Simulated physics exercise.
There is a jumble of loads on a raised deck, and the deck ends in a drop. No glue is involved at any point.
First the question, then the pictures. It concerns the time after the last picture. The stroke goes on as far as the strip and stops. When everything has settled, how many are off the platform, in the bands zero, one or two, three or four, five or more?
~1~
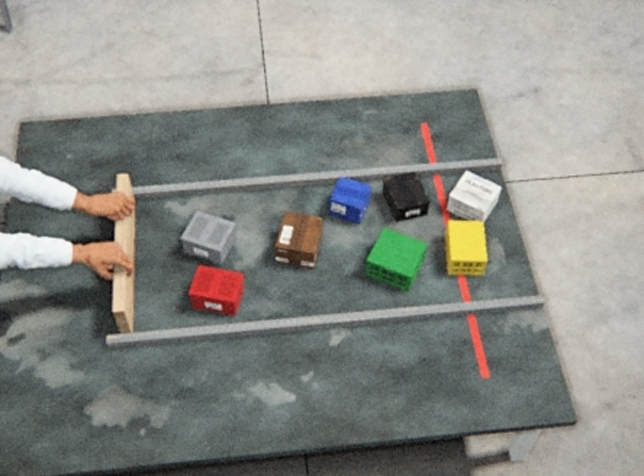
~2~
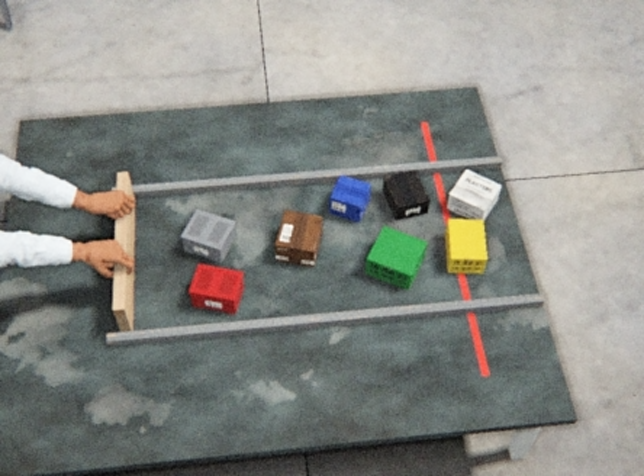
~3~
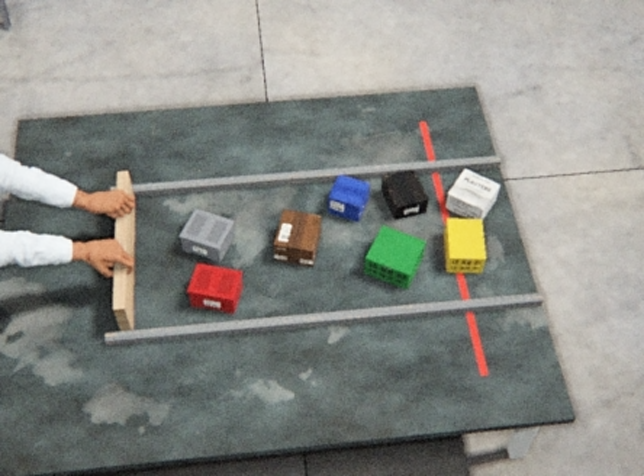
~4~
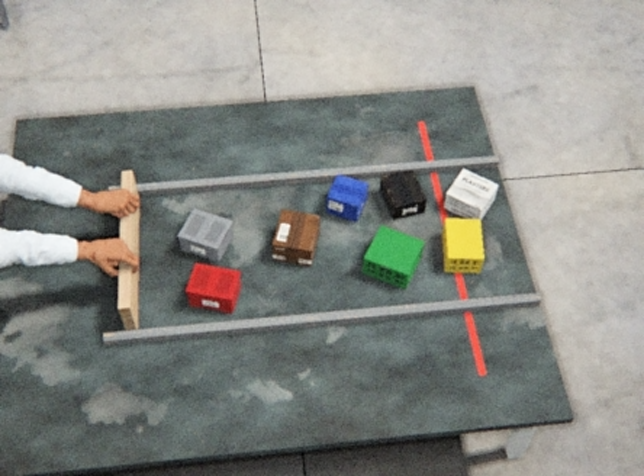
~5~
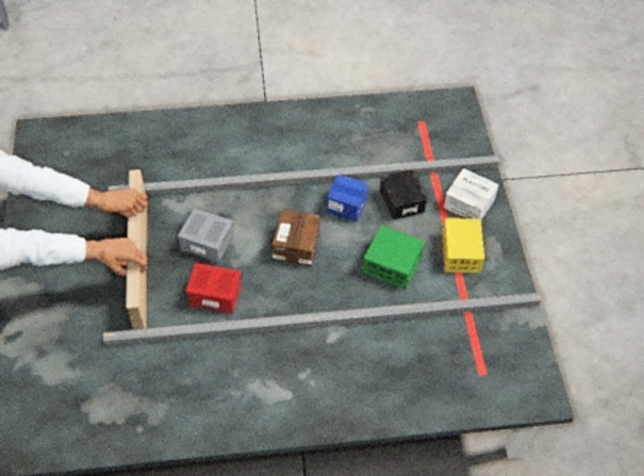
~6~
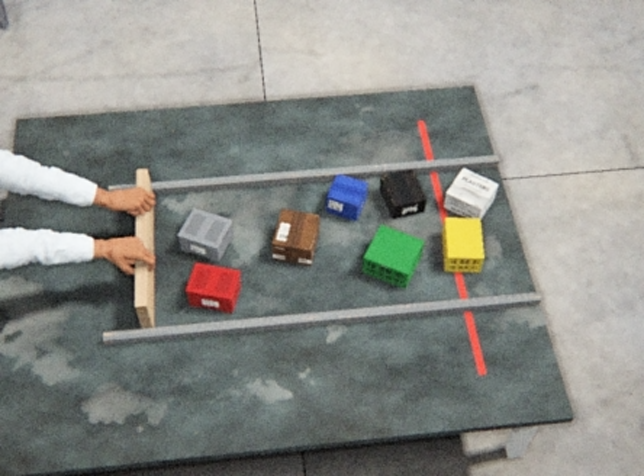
Off the platform: Three or four.
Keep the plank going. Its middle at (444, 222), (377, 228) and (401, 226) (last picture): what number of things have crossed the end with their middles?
First 3, next 0, last 1.
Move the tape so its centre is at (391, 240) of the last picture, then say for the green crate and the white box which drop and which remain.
In this case the green crate rests in place and the white box ends up down.
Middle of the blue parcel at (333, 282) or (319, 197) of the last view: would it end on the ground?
It keeps its place, then keeps its place.
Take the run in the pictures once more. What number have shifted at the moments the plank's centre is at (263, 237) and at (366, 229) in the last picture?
By then 3, and later 8.
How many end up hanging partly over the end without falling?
3 in all.
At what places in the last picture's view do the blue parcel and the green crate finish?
Result: One at about (496, 182), the other at about (529, 271).
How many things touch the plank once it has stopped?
It's 2.
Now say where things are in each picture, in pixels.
The first picture shows white box (474, 199); yellow crate (466, 248); black parcel (406, 197); plank (125, 252); tape (452, 238).
The second picture shows yellow crate (466, 246); red tote (217, 290).
The third picture shows black parcel (404, 195); brown parcel (298, 238).
The fourth picture shows white box (471, 196); plank (130, 249).
The fifth picture shows yellow crate (463, 246); grey tote (207, 236).
The sixth picture shows white box (471, 196); yellow crate (463, 245); black parcel (403, 194); plank (145, 247); tape (449, 235).
Early on, none off yet; white box at rest near (471, 196); yellow crate at rest near (463, 245); black parcel at rest near (403, 194).
A while later, none off yet; white box travelled a little near (479, 195); yellow crate travelled a little near (472, 246); black parcel travelled about its own width near (433, 191).
Finally, the number that fall off is three or four; lost, black parcel, yellow crate and white box.
